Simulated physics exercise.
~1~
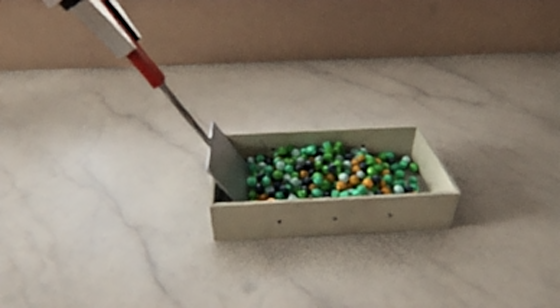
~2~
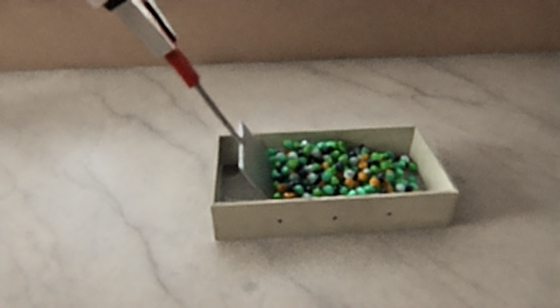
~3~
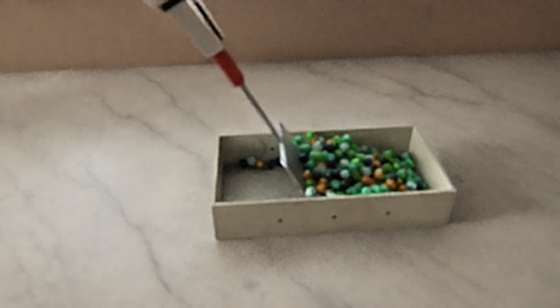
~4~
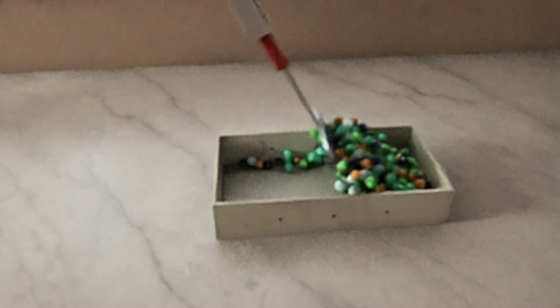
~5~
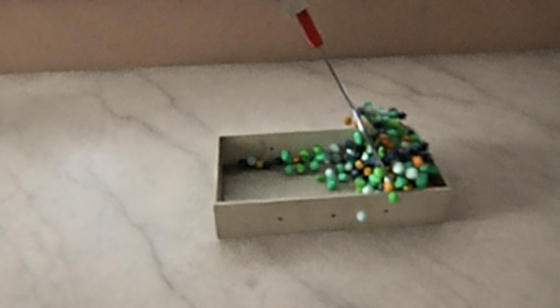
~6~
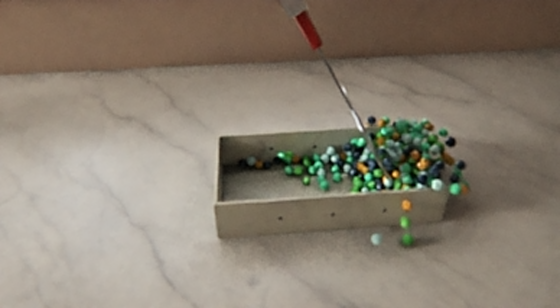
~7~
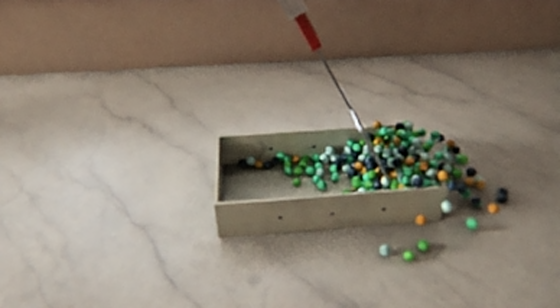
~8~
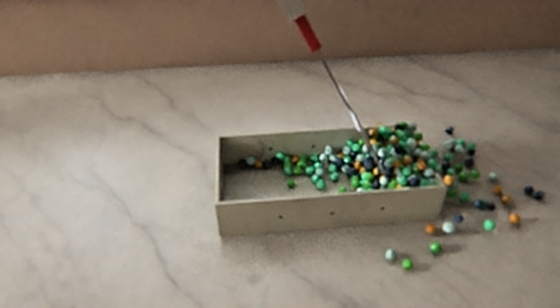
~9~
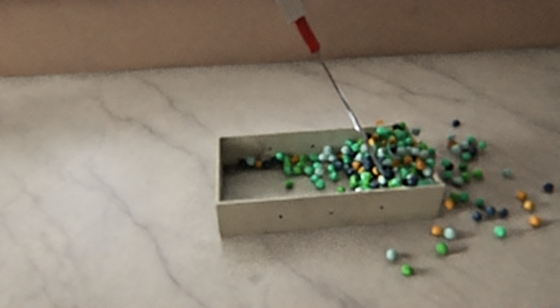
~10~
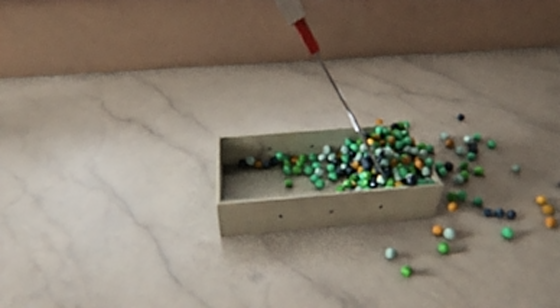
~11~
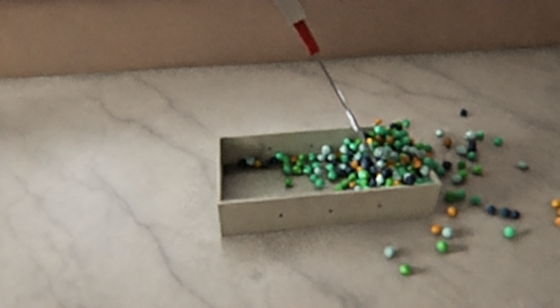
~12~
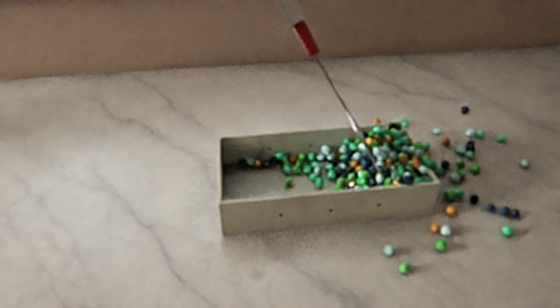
Green, orange, black and pale round sweets fill a shallow, pale rectangular trough on a grey-veined marble surface, seen from slightly above with a brown wall behind. A flat metal turner with a red and white handle reaches in from the upper left and stands at the trough's left end. It pushes the sweets rightward, heaping them up and leaving a thin trail along the back. Rising near the right end, it sends some over the rim, and they scatter across the marble. The turner stops, and most sweets rest piled in the trough's right half, with a few dozen lying outside.
